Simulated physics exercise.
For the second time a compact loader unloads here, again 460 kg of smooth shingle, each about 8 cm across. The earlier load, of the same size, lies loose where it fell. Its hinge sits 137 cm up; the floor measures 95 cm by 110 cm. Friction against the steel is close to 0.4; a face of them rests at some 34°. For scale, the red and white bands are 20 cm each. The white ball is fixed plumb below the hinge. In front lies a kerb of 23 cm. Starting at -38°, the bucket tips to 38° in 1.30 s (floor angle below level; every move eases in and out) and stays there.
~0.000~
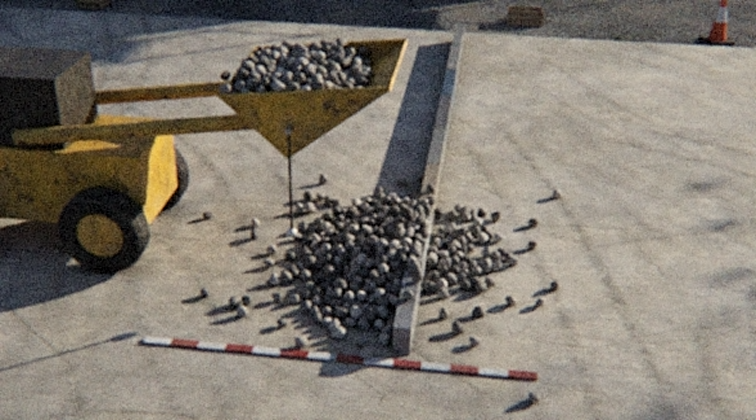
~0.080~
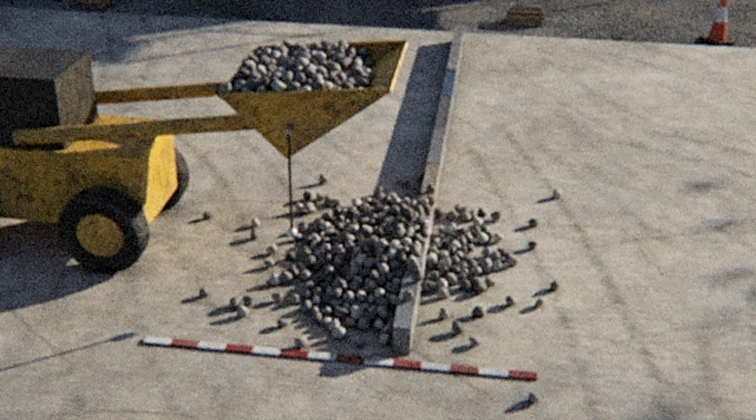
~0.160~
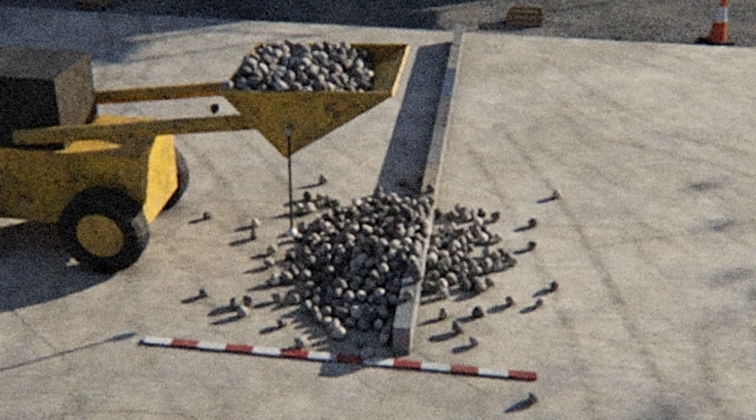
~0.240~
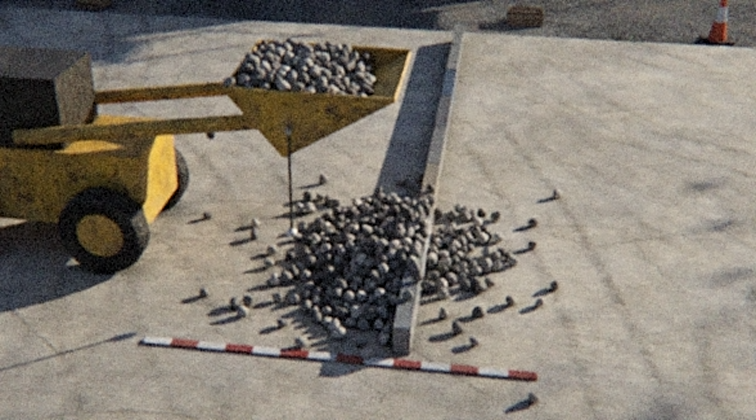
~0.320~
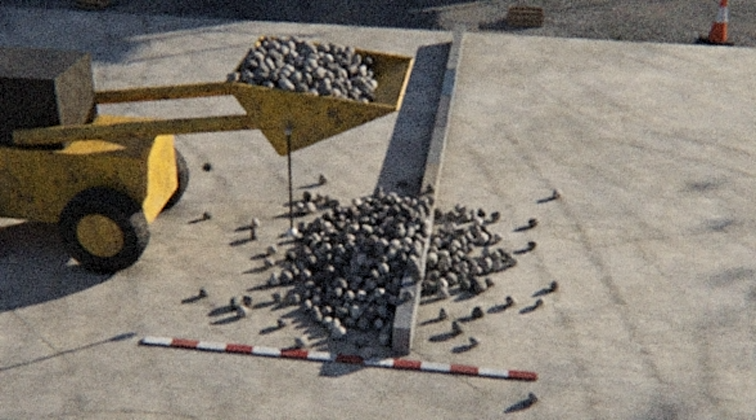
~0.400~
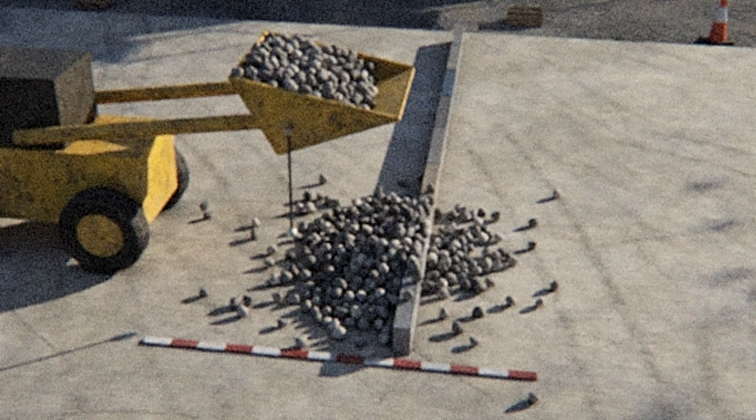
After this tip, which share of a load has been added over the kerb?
Close to 70 parts in a hundred.
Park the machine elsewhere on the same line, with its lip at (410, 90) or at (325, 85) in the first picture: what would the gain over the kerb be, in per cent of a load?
Near 90 per cent from the first place, 10 from the second.
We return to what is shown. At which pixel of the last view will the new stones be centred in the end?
Near (459, 253).
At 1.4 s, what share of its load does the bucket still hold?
About 45 per cent.
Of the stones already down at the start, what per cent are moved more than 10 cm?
About 15 per cent.
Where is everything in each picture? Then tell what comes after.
The first picture shows lip at (390, 89), floor tilted -38°, highest stones at (308, 52). The earlier load is highest near (403, 227), 32 cm above ground level, 87 % on this side of the kerb, 13 % over the kerb.
In the second picture, the bucket is at -37°, its lip at (391, 91); the top of the load is at (308, 52); the stones move at 0.1 m/s on average.
In the third picture, the bucket is at -35°, its lip at (393, 95); the top of the load is at (295, 54); the stones move at 0.2 m/s on average.
The fourth picture shows lip at (395, 101), floor tilted -31°, highest stones at (292, 54); the stones move at 0.2 m/s on average.
In the fifth picture, the bucket is at -26°, its lip at (397, 110); the top of the load is at (286, 53); the stones move at 0.3 m/s on average.
In the sixth picture, the bucket is at -21°, its lip at (399, 120); the top of the load is at (275, 47); the stones move at 0.3 m/s on average.
After 1.0 s the floor is at 26°; in per cent of one load, 99 in the bucket, 88 on this side of the kerb, 13 over the kerb; the foremost stones are at (535, 270).
After 1.4 s the floor is at 38°; in per cent of one load, 47 in the bucket, 132 on this side of the kerb, 22 over the kerb; the foremost stones are at (535, 270).
After 1.8 s the floor is at 38°; in per cent of one load, 8 in the bucket, 132 on this side of the kerb, 60 over the kerb; the foremost stones are at (546, 254).
After 4.5 s the floor is at 38°; in per cent of one load, 0 in the bucket, 117 on this side of the kerb, 83 over the kerb; the foremost stones are at (653, 265). Net gain over the kerb, 70.
